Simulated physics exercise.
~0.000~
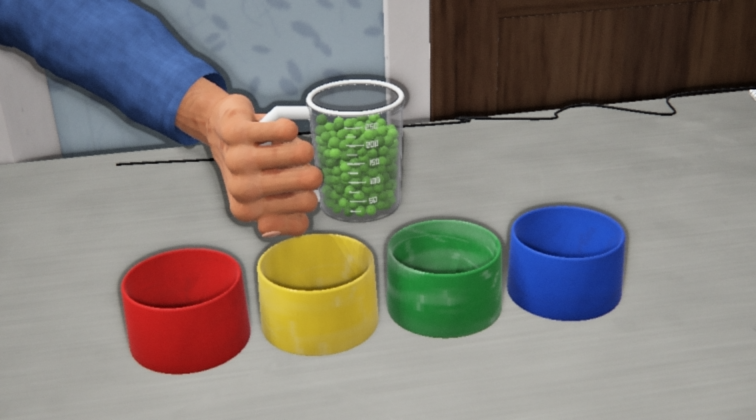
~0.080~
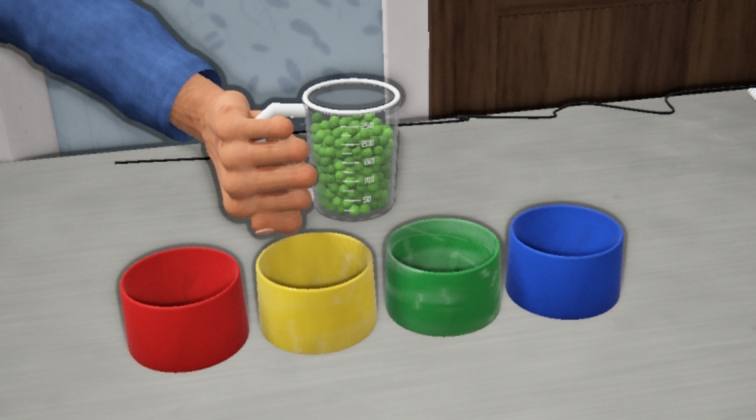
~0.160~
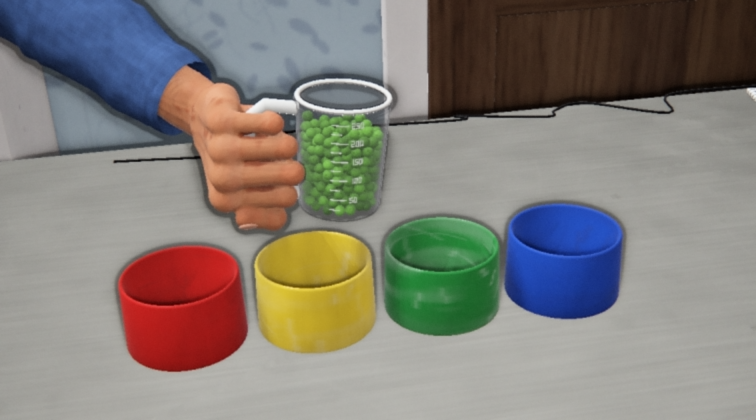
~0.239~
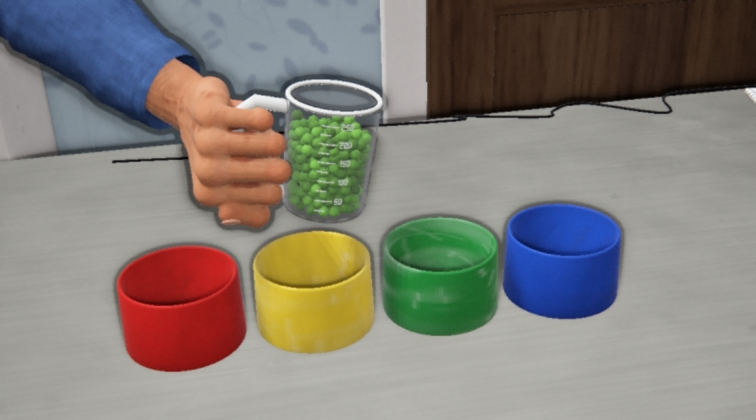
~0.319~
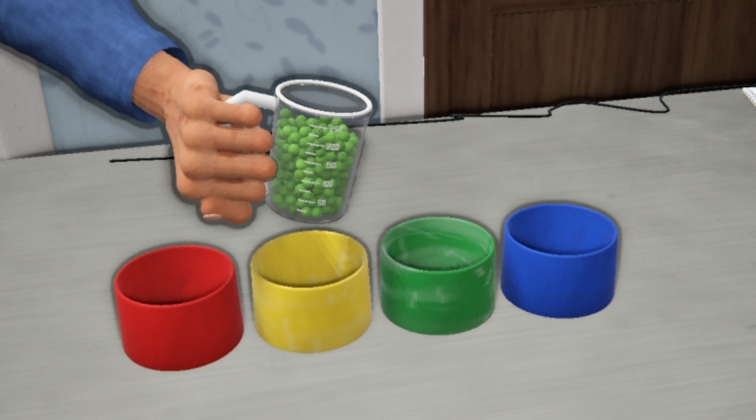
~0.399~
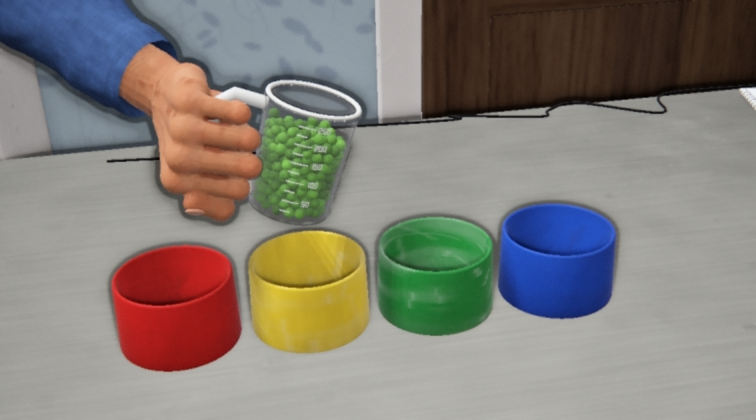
A hand gripping a clear cup of green peas moved it a short way left behind the red, yellow, green and blue dishes, gradually tilting it slightly to the right as it went.
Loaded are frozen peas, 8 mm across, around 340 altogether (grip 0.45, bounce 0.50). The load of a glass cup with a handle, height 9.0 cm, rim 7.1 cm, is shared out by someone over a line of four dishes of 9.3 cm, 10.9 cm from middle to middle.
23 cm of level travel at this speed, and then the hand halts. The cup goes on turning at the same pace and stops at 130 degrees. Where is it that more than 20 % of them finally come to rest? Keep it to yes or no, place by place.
Place by place: Red yes, blue no, green no, yellow no, counter no.
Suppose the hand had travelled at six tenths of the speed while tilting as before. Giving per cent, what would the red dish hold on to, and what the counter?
Then the red dish gets 40 and the counter 30.
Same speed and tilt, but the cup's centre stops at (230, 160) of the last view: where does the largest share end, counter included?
Most of it ends up at yellow.
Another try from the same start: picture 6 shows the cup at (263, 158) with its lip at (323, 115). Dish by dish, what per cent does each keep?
Kept per dish: Red = 100, blue = 0, green = 0, yellow = 0.
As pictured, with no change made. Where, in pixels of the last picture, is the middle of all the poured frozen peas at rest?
Look around (175, 311) in the last picture.
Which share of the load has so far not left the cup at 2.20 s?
My estimate is about 80 per cent.
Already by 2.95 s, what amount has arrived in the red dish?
Roughly 100 in a hundred.
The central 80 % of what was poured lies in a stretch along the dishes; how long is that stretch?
5 centimetres.
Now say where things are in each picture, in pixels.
The first picture shows cup at (358, 152), tilt 0 degrees, lip at (401, 93), moved 0.0 cm; middle of the pieces at (357, 162); blue dish at (568, 232); green dish at (444, 247); yellow dish at (316, 262); red dish at (182, 278).
The second picture shows cup at (353, 151), tilt 1 degrees, lip at (397, 93), moved 0.3 cm; middle of the pieces at (351, 161).
The third picture shows cup at (341, 151), tilt 5 degrees, lip at (389, 96), moved 1.1 cm; middle of the pieces at (339, 161).
The fourth picture shows cup at (329, 152), tilt 9 degrees, lip at (380, 100), moved 2.0 cm; middle of the pieces at (326, 162).
The fifth picture shows cup at (315, 153), tilt 13 degrees, lip at (369, 104), moved 2.9 cm; middle of the pieces at (312, 163).
The sixth picture shows cup at (301, 154), tilt 16 degrees, lip at (359, 108), moved 3.8 cm; middle of the pieces at (297, 164); blue dish at (559, 230); green dish at (435, 244); yellow dish at (307, 260); red dish at (173, 275). The cup turns about 50 degrees a second and travels 11 cm a second.
After 1.48 s, tilt 69 degrees; cup holds 100 %.
After 2.20 s, tilt 104 degrees; cup holds 80 %, red 15 %.
Then, at 2.95 s, tilt 130 degrees; cup holds 0 %, red 100 %.
In the end, at 3.4 s, red 100 %, blue 0 %, green 0 %, yellow 0 %, counter 0 %.
